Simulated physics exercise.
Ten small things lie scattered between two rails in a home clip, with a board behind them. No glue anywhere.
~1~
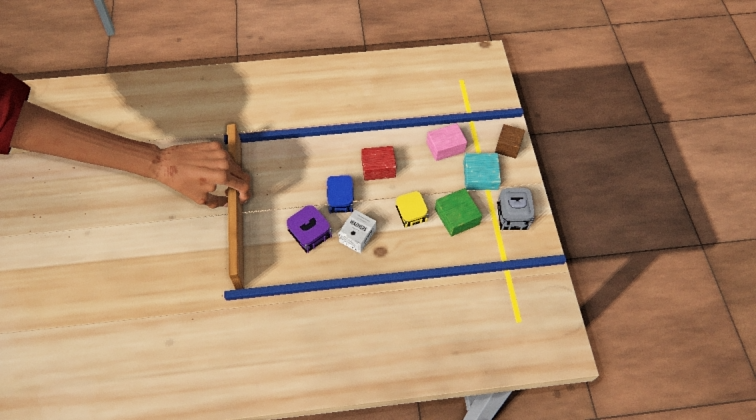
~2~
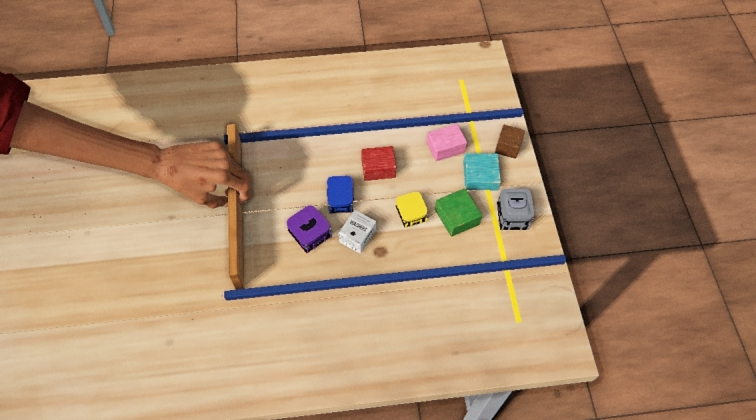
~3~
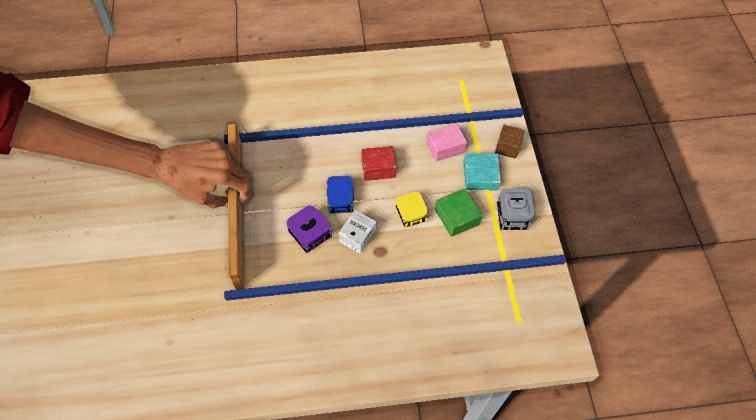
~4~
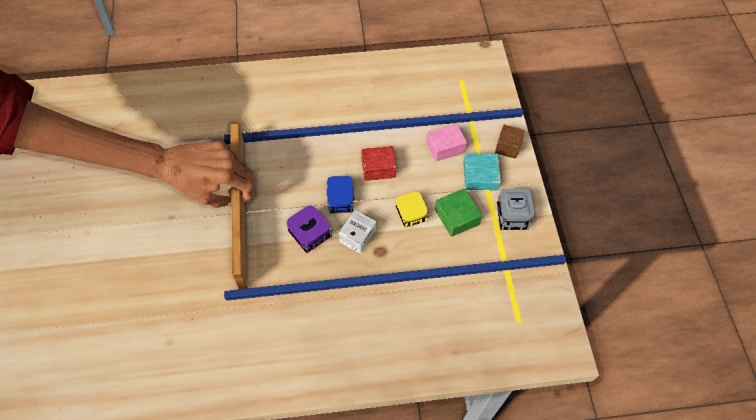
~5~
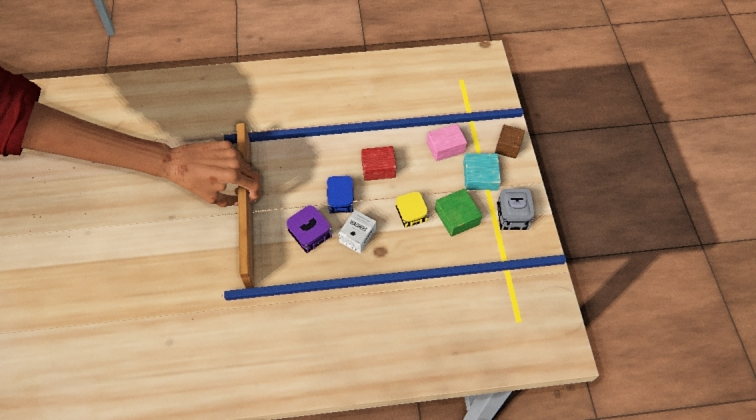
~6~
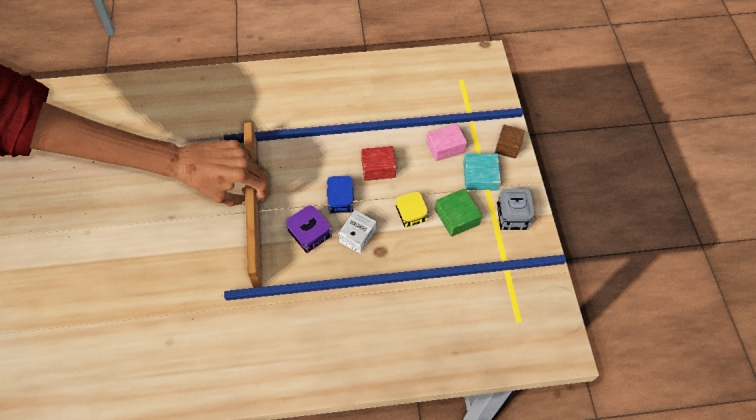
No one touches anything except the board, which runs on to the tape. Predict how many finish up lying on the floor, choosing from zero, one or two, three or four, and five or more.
My prediction is one or two.
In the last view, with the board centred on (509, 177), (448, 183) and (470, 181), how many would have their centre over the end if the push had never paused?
6; 1; 1.
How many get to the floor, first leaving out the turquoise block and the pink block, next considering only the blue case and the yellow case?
2 in the first case and 1 in the second.
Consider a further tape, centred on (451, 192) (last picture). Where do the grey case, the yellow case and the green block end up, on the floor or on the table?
In order, the grey case goes off the edge, then the yellow case keeps its spot, then the green block keeps its spot.
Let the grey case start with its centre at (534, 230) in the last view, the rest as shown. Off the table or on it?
From that start the object does not stay.
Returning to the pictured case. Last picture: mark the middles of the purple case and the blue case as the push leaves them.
The purple case finishes at (513, 219); the blue case finishes at (499, 179).
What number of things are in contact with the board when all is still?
That makes 3.
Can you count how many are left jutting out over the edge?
My count gives 2.
A little later, none off yet; brown block at rest near (510, 142); grey case at rest near (515, 209); turquoise block at rest near (482, 172).
When it is over, the number that fall off is one or two; down, green block and grey case.
